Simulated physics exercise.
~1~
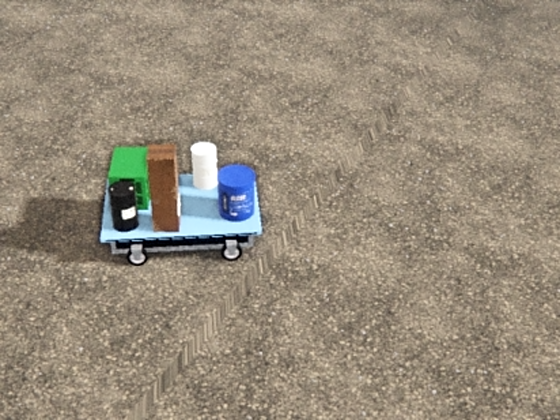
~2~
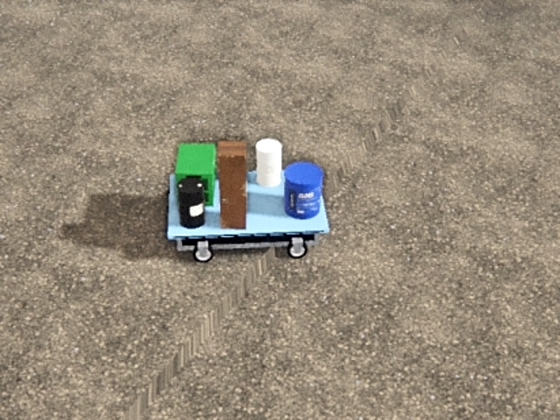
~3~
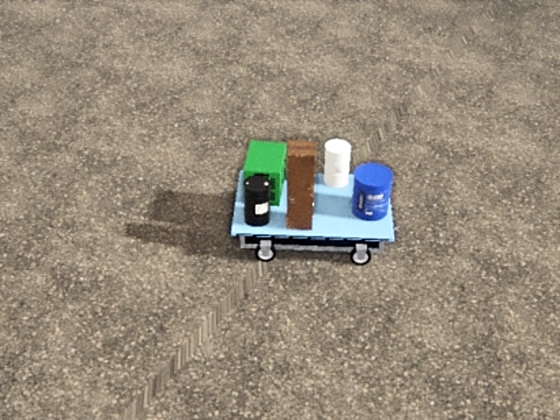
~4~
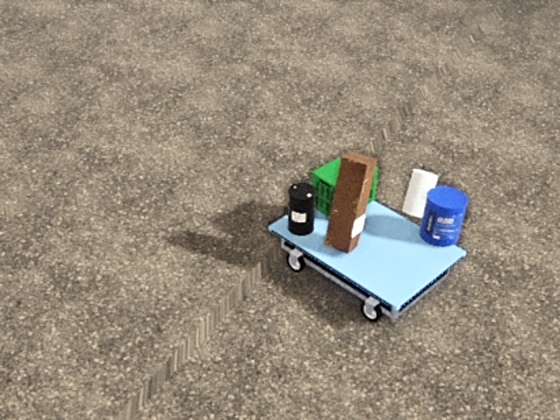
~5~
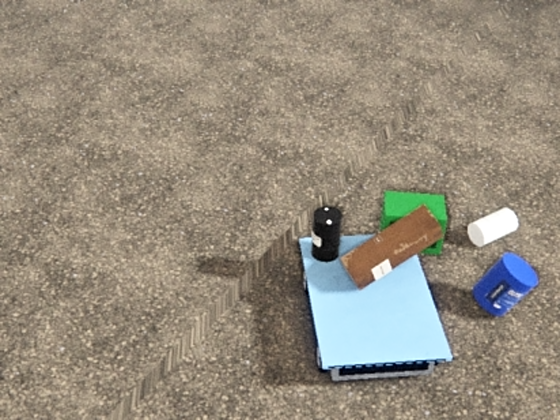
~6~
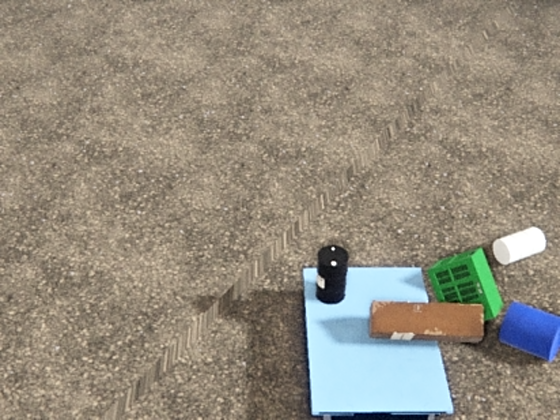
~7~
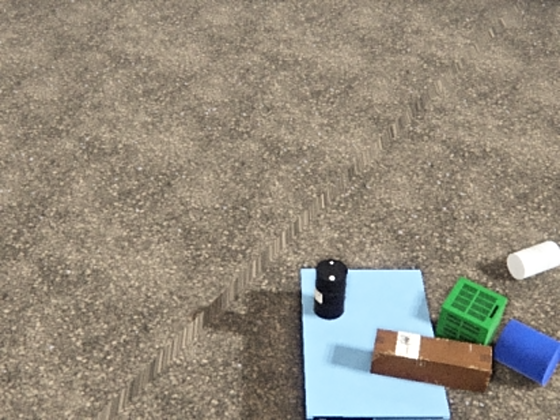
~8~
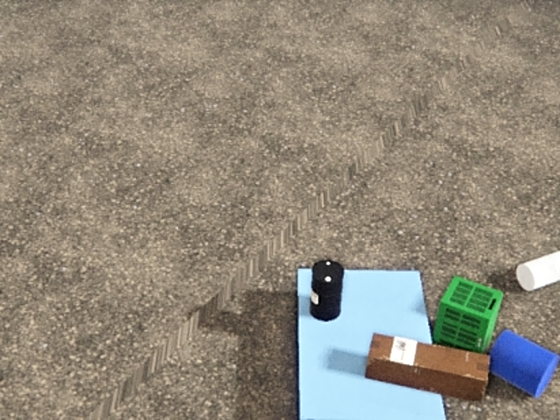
In the video, a light blue flat cart carrying five loose items rolls right, then swings sharply toward the viewer and stops, as the white canister, blue pail and green crate slide off, the brown box topples onto the deck, and the black canister stays upright.
